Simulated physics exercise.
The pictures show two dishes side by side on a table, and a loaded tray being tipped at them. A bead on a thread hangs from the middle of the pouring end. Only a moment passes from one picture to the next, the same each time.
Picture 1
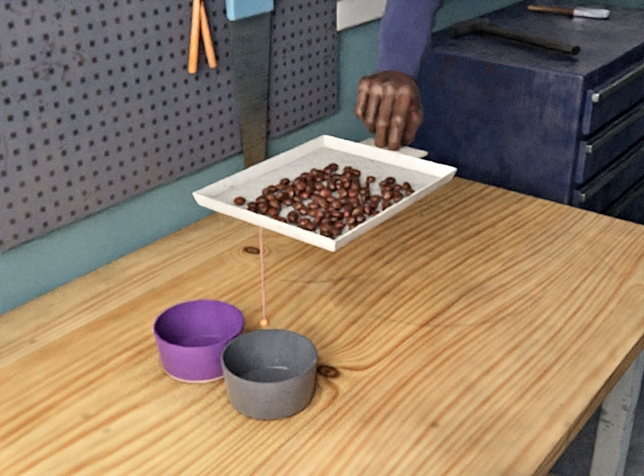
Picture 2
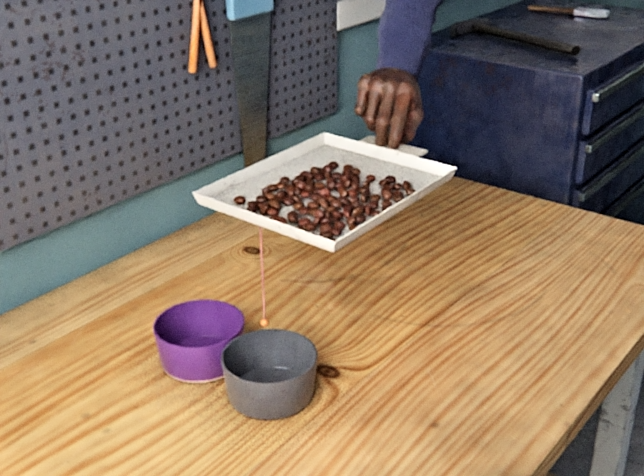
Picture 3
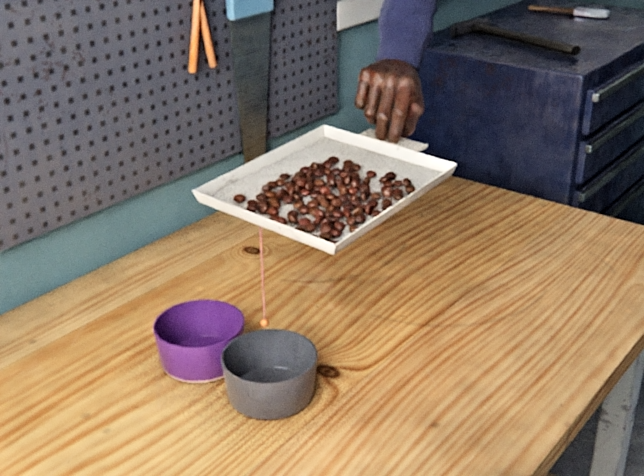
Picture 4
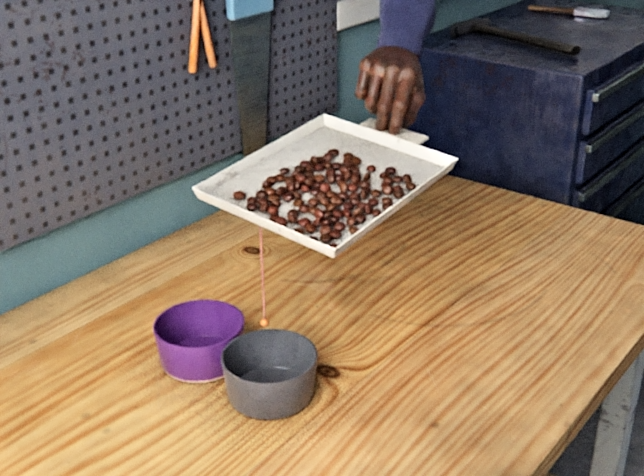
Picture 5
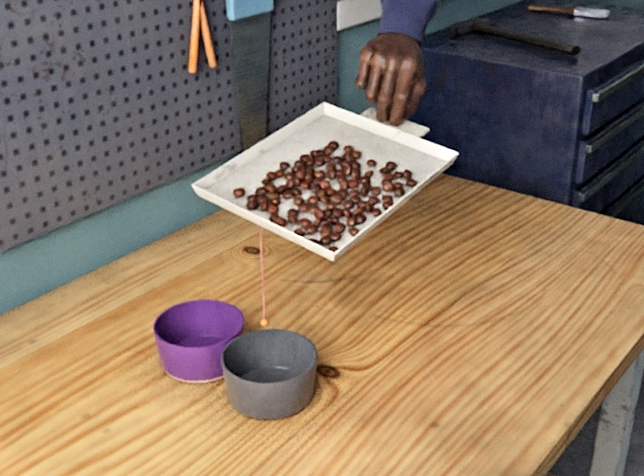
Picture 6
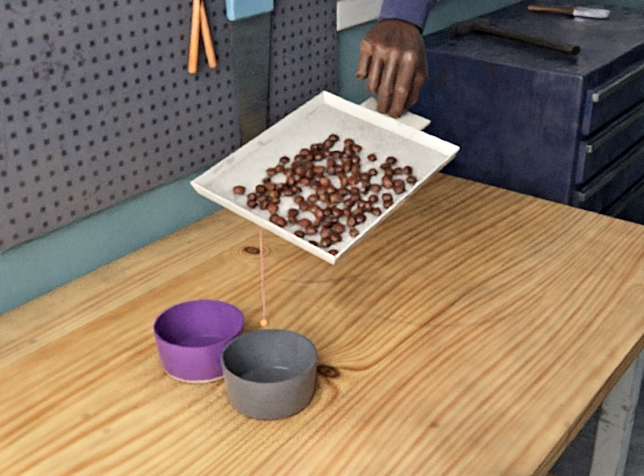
A hand gradually tilts a white tray of brown pieces above purple and gray dishes.
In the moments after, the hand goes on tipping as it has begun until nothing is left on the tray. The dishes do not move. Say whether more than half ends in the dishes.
Together they catch under half.
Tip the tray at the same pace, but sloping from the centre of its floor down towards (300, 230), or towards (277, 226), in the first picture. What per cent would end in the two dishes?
Near 50 % and 70 %.
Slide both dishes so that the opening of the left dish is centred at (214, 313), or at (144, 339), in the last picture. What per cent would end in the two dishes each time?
Near 30 % and 0 %.
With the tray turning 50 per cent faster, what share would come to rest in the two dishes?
Near 20 %.
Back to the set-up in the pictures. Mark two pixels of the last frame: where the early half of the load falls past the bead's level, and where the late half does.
The first part at (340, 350); the rest at (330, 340).
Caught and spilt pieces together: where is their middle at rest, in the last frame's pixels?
Close to (333, 404).
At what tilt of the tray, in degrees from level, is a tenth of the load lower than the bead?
At about 70°.
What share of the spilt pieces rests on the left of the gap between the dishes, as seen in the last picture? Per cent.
Close to 0 per cent.
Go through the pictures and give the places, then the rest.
In the first frame, corners of the pouring end at (199, 193) and (334, 238), level; middle of the load at (331, 200), flat chocolate drops; left dish at (168, 358); right dish at (238, 394); bead on its thread at (265, 323).
In the second frame, corners of the pouring end at (198, 192) and (334, 239), level; middle of the load at (331, 199).
In the third frame, corners of the pouring end at (198, 190) and (334, 242), tipped barely, lowest at the right corner; middle of the load at (331, 197).
In the fourth frame, corners of the pouring end at (198, 187) and (334, 246), tipped a little, lowest at the right corner; middle of the load at (331, 195).
In the fifth frame, corners of the pouring end at (197, 185) and (334, 250), tipped a little, lowest at the right corner; middle of the load at (331, 192).
In the sixth frame, corners of the pouring end at (197, 182) and (334, 254), tipped clearly, lowest at the right corner; middle of the load at (325, 183); left dish at (168, 358); right dish at (238, 394).
Soon after the last picture, tray tipped steeply; nearly all on the tray; a stray few in the air.
A little later, tray tipped right over; a small part on the tray; a small part in the right dish; about two thirds outside both; about a quarter in the air.
Later still, tray tipped past a quarter turn; about a quarter in the right dish; most outside both.
At rest, tray tipped past a quarter turn; about a quarter in the right dish; none in the left dish; most outside both.
